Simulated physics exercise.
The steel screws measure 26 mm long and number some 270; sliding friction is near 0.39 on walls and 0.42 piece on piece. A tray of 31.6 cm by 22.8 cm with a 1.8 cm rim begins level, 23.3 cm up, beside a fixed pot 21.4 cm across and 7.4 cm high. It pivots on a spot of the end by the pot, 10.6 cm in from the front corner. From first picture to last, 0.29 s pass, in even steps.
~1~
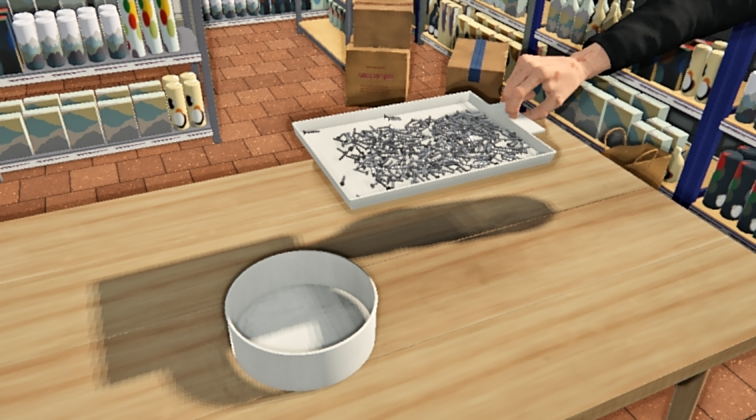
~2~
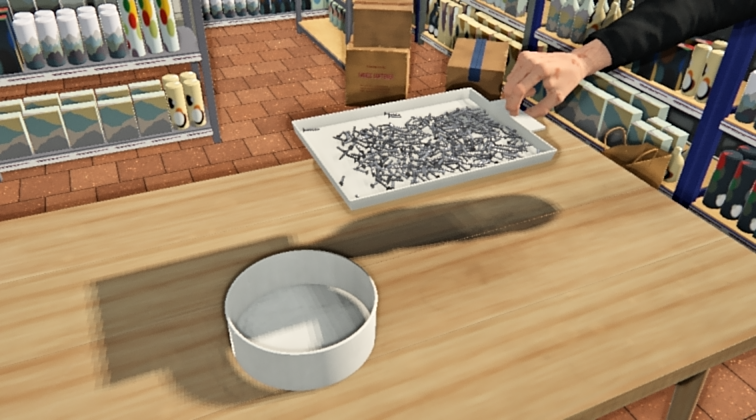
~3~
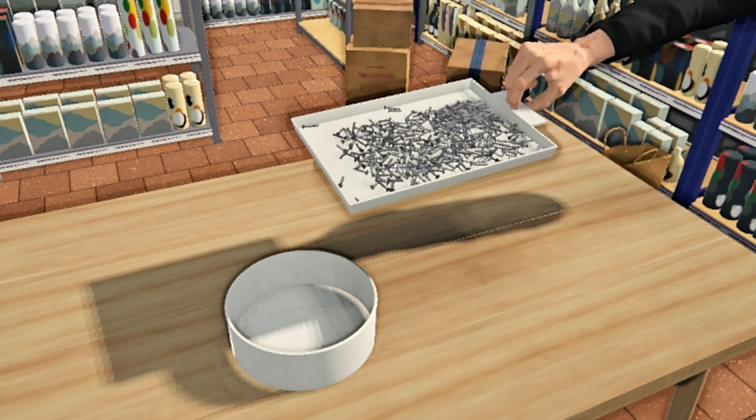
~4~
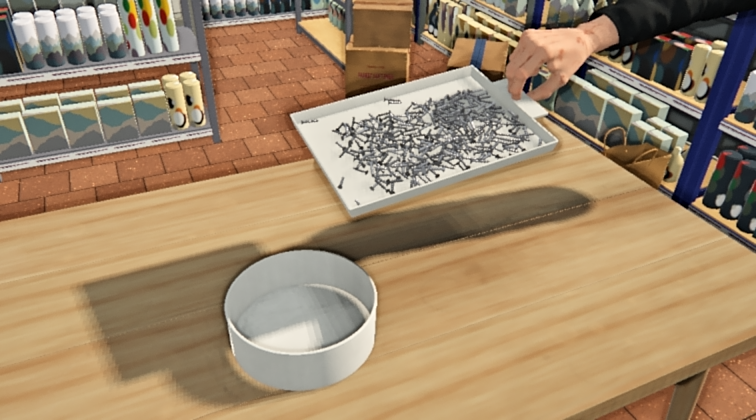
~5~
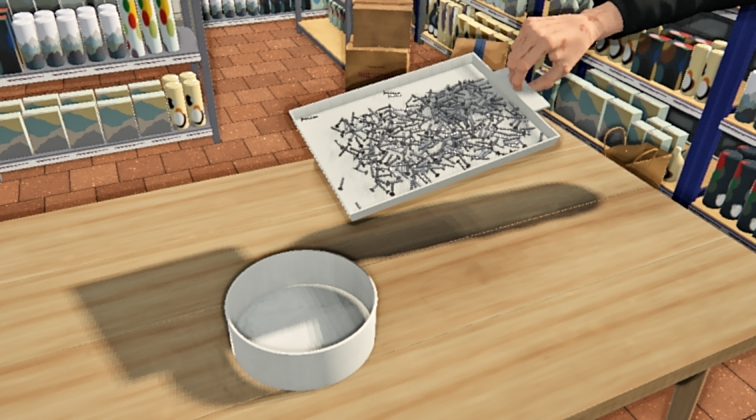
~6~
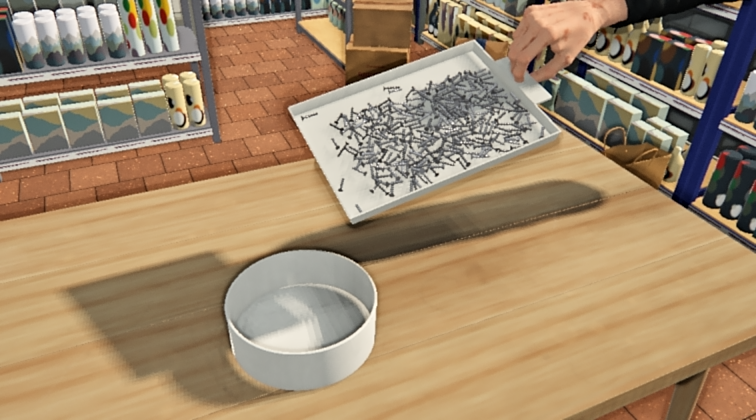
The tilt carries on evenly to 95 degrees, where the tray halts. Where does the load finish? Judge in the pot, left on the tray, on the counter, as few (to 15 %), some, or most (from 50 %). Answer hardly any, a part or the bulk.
Pot the bulk, tray hardly any, counter a part.
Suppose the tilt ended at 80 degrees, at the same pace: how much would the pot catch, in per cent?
In that case some 75 per cent.
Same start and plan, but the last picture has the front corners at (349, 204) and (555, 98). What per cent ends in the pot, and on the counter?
Pot 95, counter 5.
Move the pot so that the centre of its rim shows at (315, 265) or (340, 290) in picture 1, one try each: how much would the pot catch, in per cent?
About 50 and 95 per cent.
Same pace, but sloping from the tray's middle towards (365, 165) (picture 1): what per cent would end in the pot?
About 95 per cent.
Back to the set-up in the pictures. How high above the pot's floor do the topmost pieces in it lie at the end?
About 2.5 cm.
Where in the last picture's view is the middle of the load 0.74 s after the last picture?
At about (366, 280).
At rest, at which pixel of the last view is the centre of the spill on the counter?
Near (405, 347).
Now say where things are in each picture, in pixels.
The first frame shows tray tilt 0 degrees, front corners at (352, 198) and (552, 151); middle of the pieces at (438, 146); pot at (302, 297).
The second frame shows tray tilt 1 degrees, front corners at (352, 198) and (553, 149); middle of the pieces at (438, 144).
The third frame shows tray tilt 5 degrees, front corners at (352, 202) and (553, 146), lowest corner left front; middle of the pieces at (438, 140).
The fourth frame shows tray tilt 9 degrees, front corners at (351, 207) and (555, 140), lowest corner left front; middle of the pieces at (438, 135).
The fifth frame shows tray tilt 14 degrees, front corners at (351, 211) and (556, 135), lowest corner left front; middle of the pieces at (438, 130).
The sixth frame shows tray tilt 19 degrees, front corners at (351, 215) and (557, 130), lowest corner left front; middle of the pieces at (438, 126); pot at (302, 297).
Then, 0.44 s after the last picture, tilt 55 degrees; the tray holds 95 %, the pot 0 %.
Then, 0.74 s after the last picture, tilt 80 degrees; the tray holds 35 %, the pot 30 %.
Then, 1.13 s after the last picture, tilt 95 degrees; the tray holds 0 %, the pot 75 %.
In the end, pot 75 %, tray 0 %, counter 25 %.
